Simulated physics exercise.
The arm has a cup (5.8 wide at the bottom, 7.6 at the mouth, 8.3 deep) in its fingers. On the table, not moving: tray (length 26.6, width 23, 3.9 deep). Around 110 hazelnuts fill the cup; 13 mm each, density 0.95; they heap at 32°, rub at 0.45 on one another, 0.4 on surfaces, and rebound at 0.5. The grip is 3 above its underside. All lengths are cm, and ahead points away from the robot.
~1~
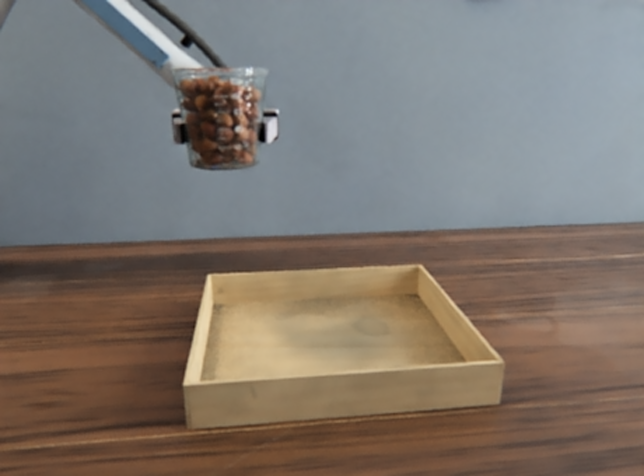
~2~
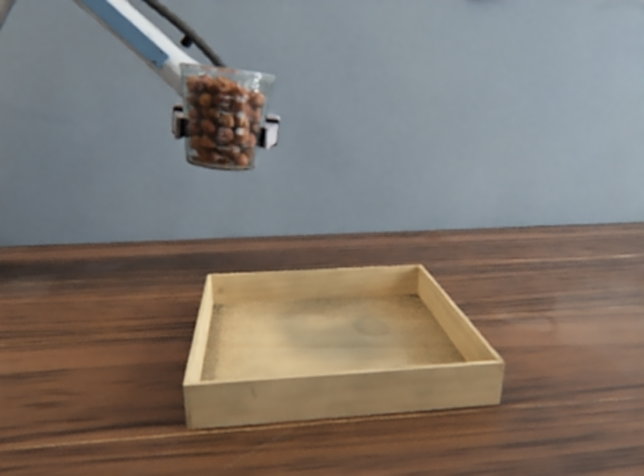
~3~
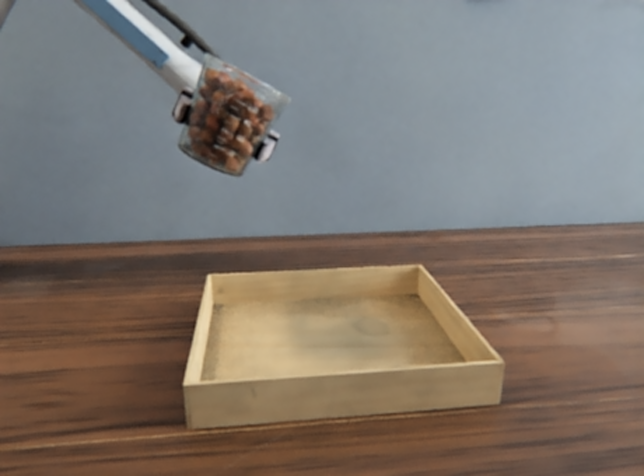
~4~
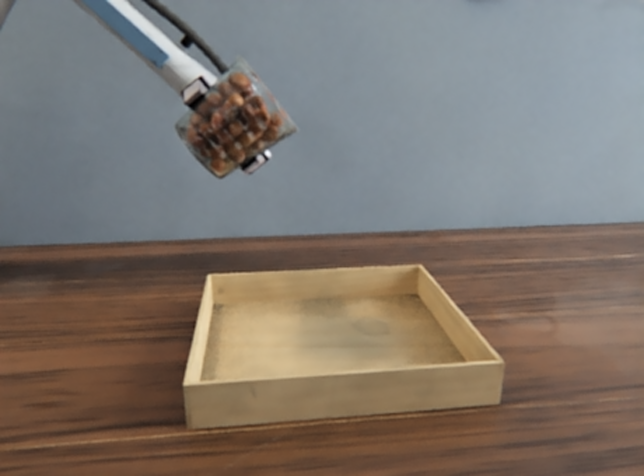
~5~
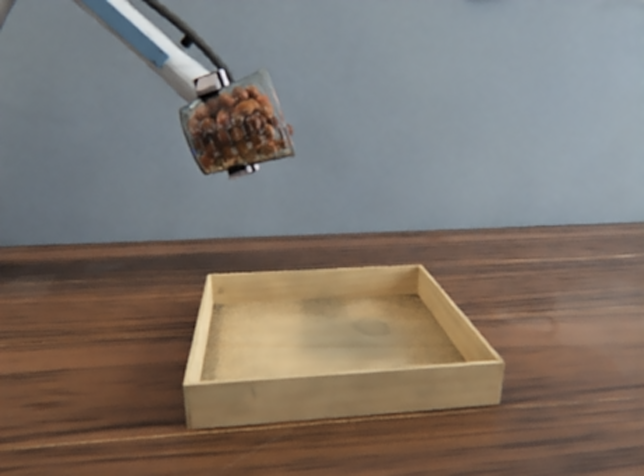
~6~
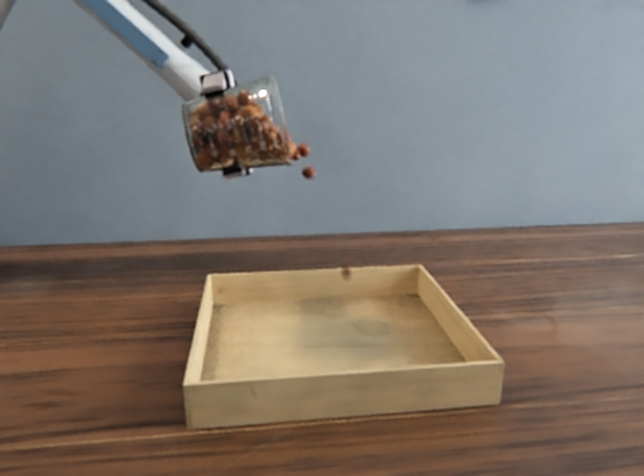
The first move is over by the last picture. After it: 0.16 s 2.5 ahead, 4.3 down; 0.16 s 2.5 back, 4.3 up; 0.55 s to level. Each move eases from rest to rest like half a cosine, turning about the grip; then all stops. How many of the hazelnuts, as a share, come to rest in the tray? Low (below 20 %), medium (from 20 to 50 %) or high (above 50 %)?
Share in the tray: Medium (from 20 to 50 %).
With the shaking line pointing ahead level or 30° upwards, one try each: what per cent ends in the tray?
About 60 and 65 per cent.
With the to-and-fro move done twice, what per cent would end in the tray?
In that case some 35 per cent.
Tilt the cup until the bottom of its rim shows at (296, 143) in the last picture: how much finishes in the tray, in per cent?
About 5 per cent.
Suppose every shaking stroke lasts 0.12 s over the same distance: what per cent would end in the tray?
Then about 30 per cent.
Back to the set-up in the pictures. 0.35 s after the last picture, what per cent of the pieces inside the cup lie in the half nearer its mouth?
Some 50 per cent.
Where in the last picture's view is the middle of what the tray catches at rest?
At about (389, 332).
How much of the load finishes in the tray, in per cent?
About 25 per cent.
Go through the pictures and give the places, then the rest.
In the first frame, cup middle at (223, 119), level; upper third of the load around (218, 93), from x 190 to 255, top at y 80; 108 in the cup.
In the second frame, cup middle at (225, 119), tilted 8° forward; upper third of the load around (222, 93), from x 195 to 260, top at y 80.
In the third frame, cup middle at (229, 121), tilted 28° forward; upper third of the load around (226, 96), from x 195 to 270, top at y 75.
In the fourth frame, cup middle at (233, 124), tilted 52° forward; upper third of the load around (238, 102), from x 195 to 280, top at y 80.
In the fifth frame, cup middle at (235, 128), tilted 72° forward; upper third of the load around (241, 109), from x 195 to 285, top at y 90.
In the sixth frame, cup middle at (236, 130), tilted 80° forward; upper third of the load around (234, 114), from x 195 to 345, top at y 95; 106 in the cup, 1 in the tray, 1 in flight or on a rim.
Then, 0.35 s after the last picture, tilted 79° forward, highest piece 25 above the table; 84 in the cup, 14 in the tray, 10 in flight or on a rim.
Then, 0.70 s after the last picture, tilted 18° forward, highest piece 28 above the table; 81 in the cup, 27 in the tray.
Then, 1.07 s after the last picture, level, highest piece 28 above the table; 80 in the cup, 28 in the tray.
Then, 2.12 s after the last picture, level, highest piece 28 above the table; 80 in the cup, 28 in the tray.
Final count, 80 in the cup, 28 in the tray. That is 26 % in the tray.
